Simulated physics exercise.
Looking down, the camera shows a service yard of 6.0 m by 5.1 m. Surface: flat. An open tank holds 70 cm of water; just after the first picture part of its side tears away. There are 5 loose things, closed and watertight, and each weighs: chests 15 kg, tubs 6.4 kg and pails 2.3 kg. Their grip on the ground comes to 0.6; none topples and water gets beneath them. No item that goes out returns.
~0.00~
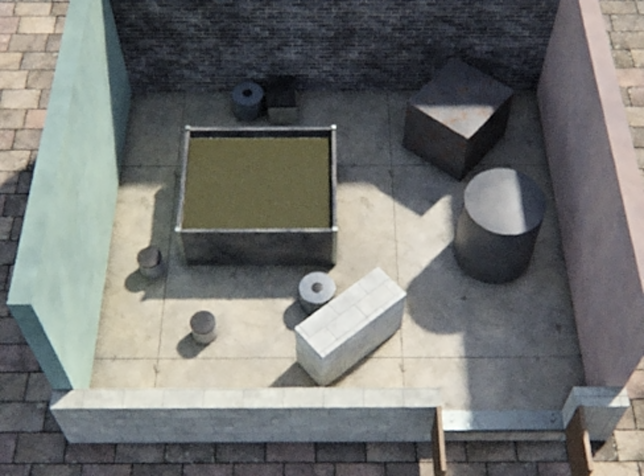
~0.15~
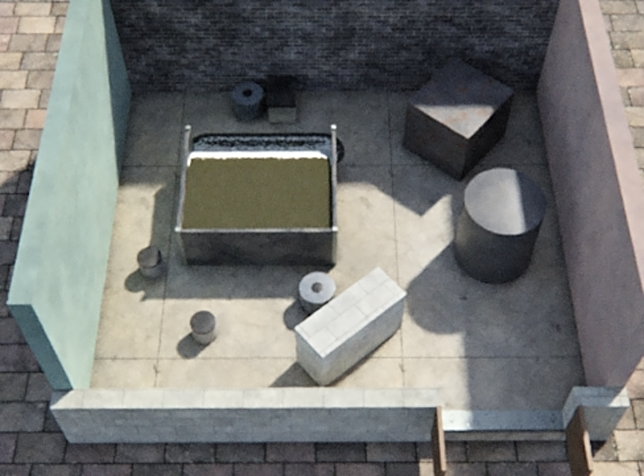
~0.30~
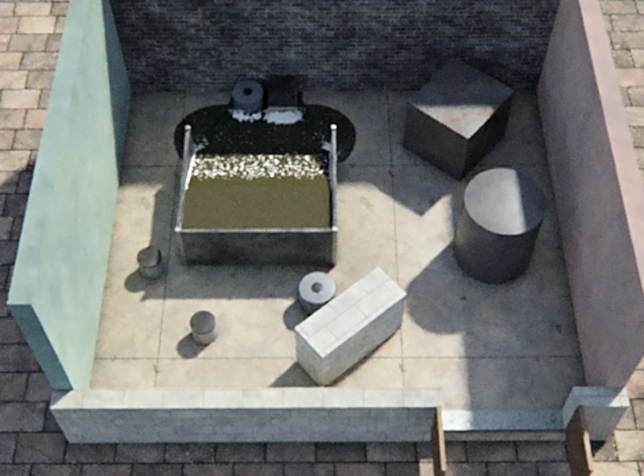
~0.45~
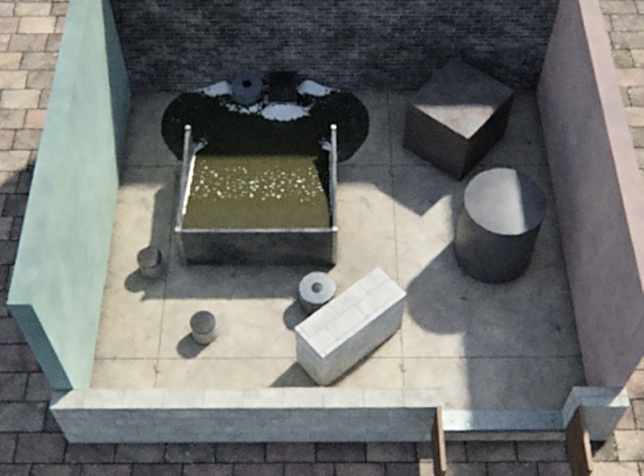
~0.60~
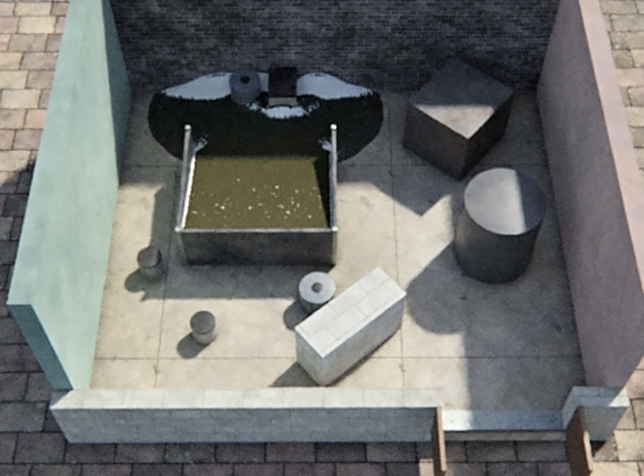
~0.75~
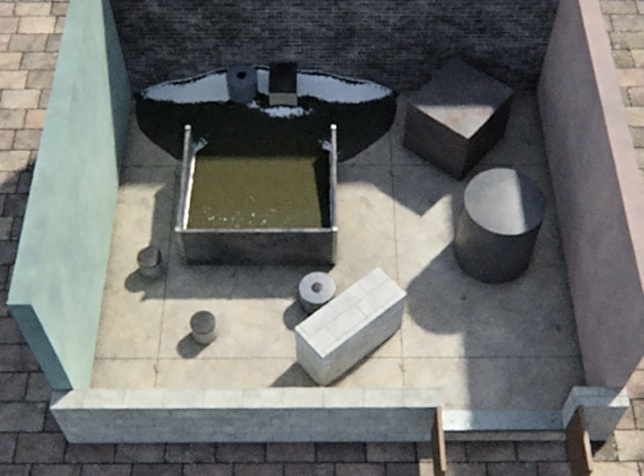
Water pouring from the back of an open tank in a walled yard, spreading along the brick wall around two dark objects.
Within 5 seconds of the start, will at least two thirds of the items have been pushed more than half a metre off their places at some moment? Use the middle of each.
It meets or tops two thirds.
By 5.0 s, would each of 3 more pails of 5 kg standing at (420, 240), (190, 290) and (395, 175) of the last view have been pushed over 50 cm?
Above, below, above.
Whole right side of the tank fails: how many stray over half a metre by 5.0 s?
Then the count would be 2.
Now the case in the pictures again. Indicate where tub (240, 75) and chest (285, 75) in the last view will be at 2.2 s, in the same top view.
Near (141, 159) and (397, 91).
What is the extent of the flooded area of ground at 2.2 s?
Wet area: Approx. 13 m2.
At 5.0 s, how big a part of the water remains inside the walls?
98 %.
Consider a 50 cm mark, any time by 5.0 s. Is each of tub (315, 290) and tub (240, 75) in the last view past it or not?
Taking them in turn: The first is below the mark and the second is above the mark.
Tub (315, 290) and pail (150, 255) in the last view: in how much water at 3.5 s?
I'd put it at 1 cm and 13 cm respectively.
After 1.1 s 0 of 5 are over 50 cm from their spots; 2 afloat.
After 2.2 s 2 of 5 are over 50 cm from their spots; 2 afloat.
After 3.5 s 4 of 5 are over 50 cm from their spots; 3 afloat.
After 5.0 s 4 of 5 are over 50 cm from their spots, and 4 have been at some point; 3 afloat.
